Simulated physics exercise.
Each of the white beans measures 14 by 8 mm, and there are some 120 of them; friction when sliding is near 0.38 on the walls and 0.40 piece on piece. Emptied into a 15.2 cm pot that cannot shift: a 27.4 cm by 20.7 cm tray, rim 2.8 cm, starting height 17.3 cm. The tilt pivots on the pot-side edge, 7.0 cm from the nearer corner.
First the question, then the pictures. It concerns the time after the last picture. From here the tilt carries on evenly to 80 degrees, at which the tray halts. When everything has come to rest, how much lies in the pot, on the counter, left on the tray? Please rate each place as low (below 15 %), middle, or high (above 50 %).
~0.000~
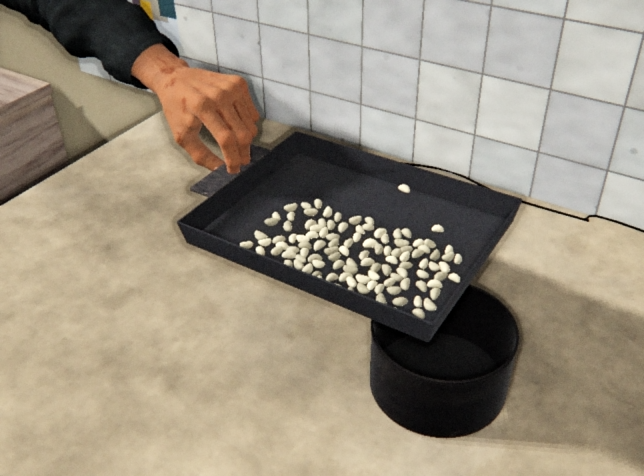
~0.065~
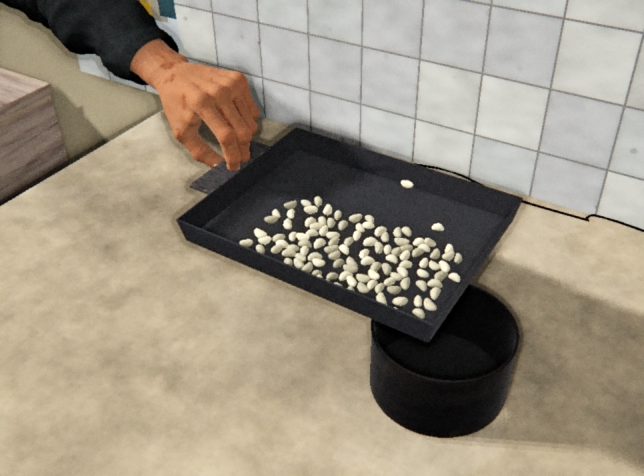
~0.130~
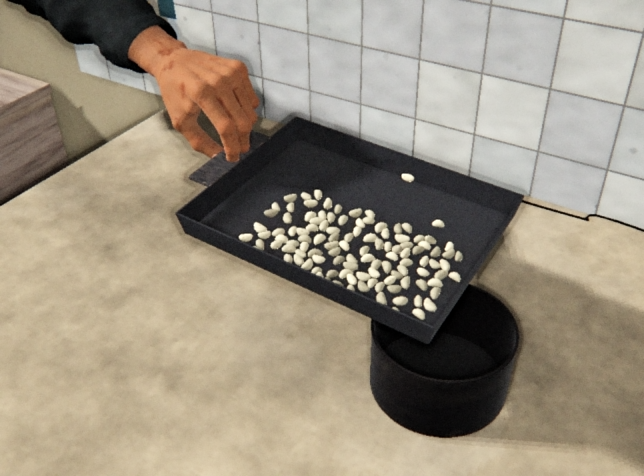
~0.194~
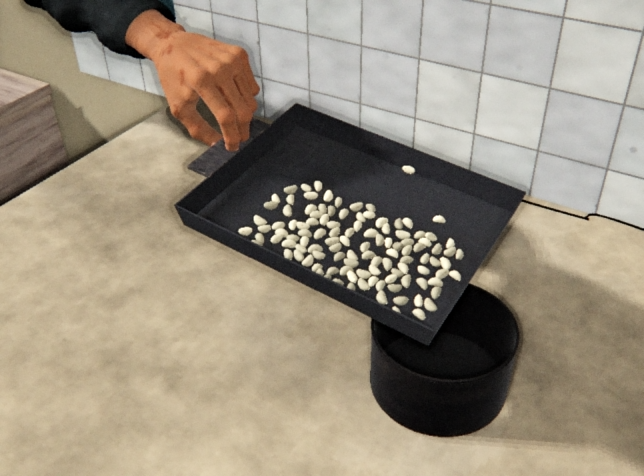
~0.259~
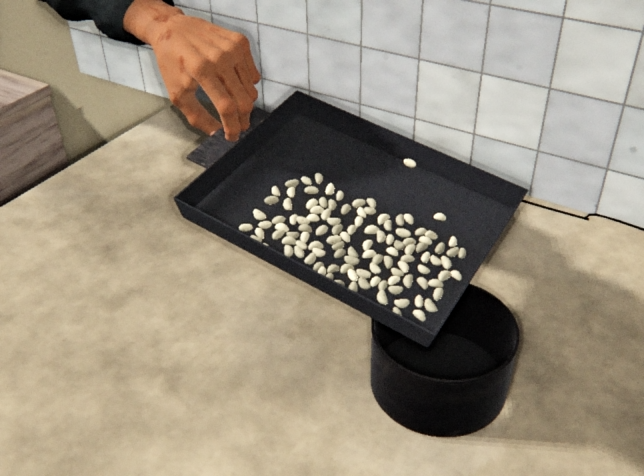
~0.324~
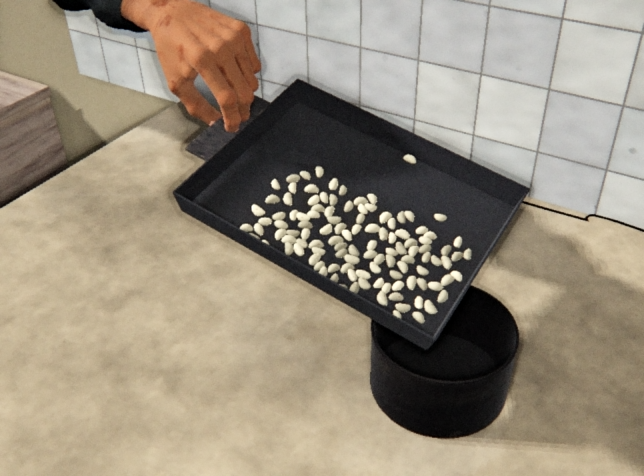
Pot: Low, counter: High, left on the tray: Middle.
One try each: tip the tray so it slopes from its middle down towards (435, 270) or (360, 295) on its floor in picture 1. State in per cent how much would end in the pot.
That would be close to 0 per cent, then close to 0 per cent.
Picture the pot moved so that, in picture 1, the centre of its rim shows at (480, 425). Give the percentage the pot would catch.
The share would be some 70 per cent.
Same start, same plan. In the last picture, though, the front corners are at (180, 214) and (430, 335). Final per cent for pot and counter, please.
You'd end with pot at 0 and counter at 80.
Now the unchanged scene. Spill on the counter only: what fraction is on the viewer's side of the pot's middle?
90 %.
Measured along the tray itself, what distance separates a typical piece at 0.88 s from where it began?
4 cm.
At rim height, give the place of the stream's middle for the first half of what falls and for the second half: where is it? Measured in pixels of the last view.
First half close to (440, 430), second half close to (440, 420).
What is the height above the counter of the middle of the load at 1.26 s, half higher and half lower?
Roughly 20 centimetres, give or take.
After 0.88 s, tilt 45 degrees; the tray holds 100 %, the pot 0 %.
After 1.26 s, tilt 66 degrees; the tray holds 95 %, the pot 0 %.
After 1.72 s, tilt 80 degrees; the tray holds 50 %, the pot 0 %.
At rest (3.4 s), pot 0 %, counter 75 %, tray 25 %.
